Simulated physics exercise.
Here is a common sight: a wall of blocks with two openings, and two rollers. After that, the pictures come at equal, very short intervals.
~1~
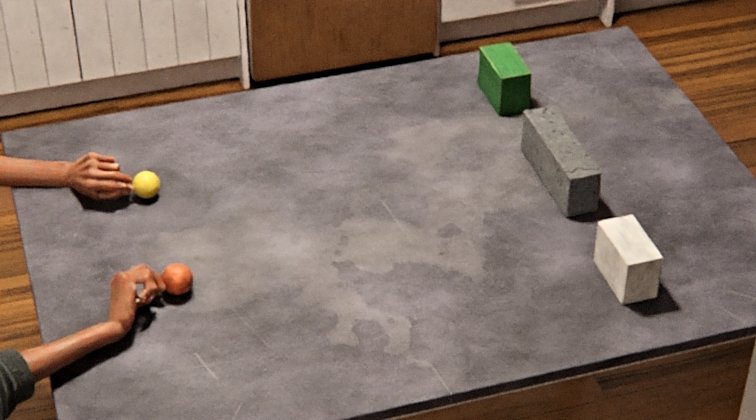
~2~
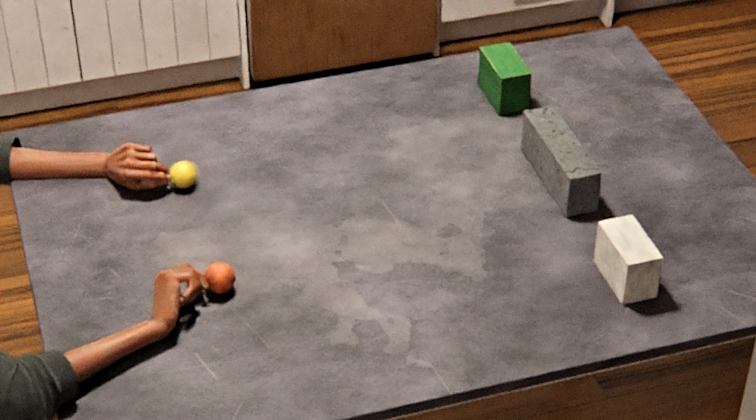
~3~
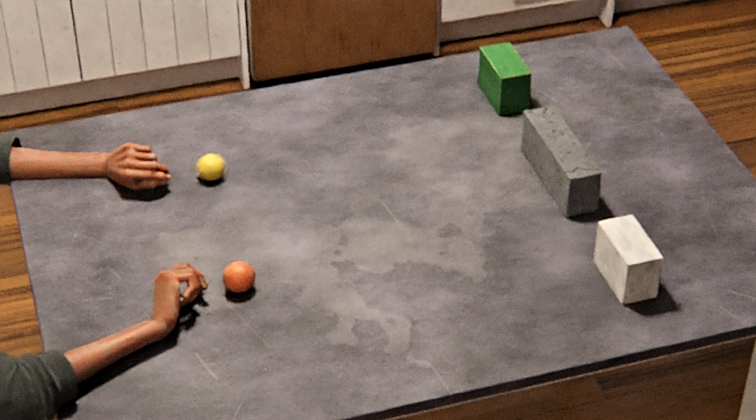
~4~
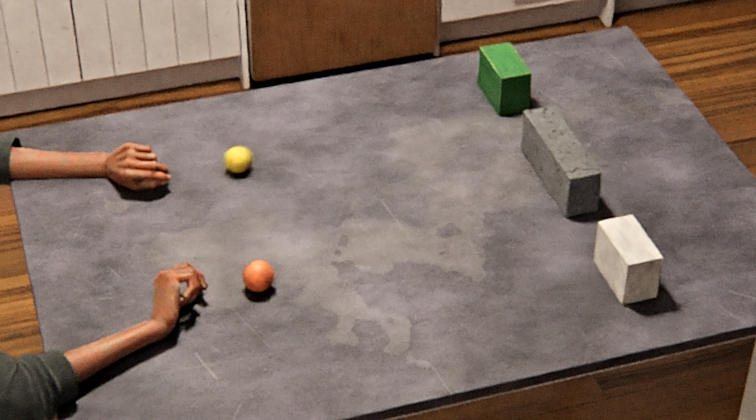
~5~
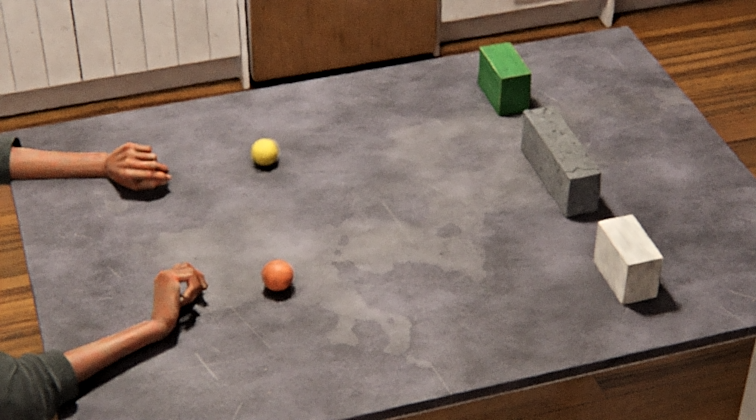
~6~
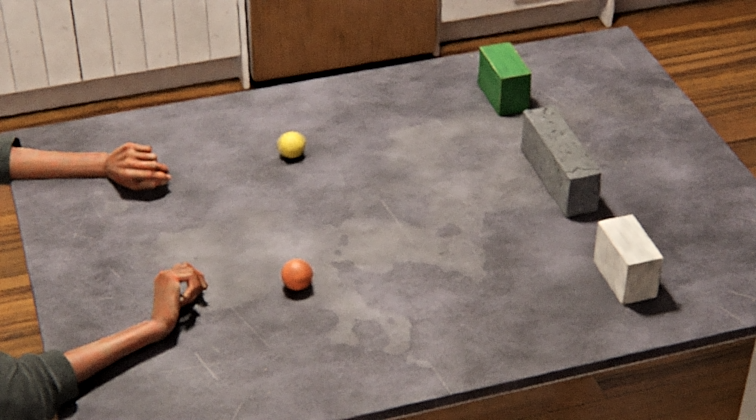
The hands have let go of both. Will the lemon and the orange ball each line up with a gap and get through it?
Lemon: No; orange ball: No.
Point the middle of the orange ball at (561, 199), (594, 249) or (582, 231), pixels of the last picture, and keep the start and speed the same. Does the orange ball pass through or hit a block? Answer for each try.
Taking the targets in order, the orange ball is halted by a block, is halted by a block and threads the gap.
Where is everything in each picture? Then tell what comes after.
The first frame shows lemon (147, 185) under the hand; orange ball (177, 280) under the hand; grey brick (560, 160).
The second frame shows lemon (183, 175); orange ball (220, 278).
The third frame shows lemon (211, 167); orange ball (239, 277).
The fourth frame shows lemon (238, 160); orange ball (259, 276).
The fifth frame shows lemon (265, 152); orange ball (278, 276).
The sixth frame shows lemon (292, 145); orange ball (297, 275); white block (627, 259).
Then, 0.42 s past the last view, lemon coming back near (461, 91); orange ball heading on near (493, 267).
Finally, the lemon is stopped; the orange ball is stopped.
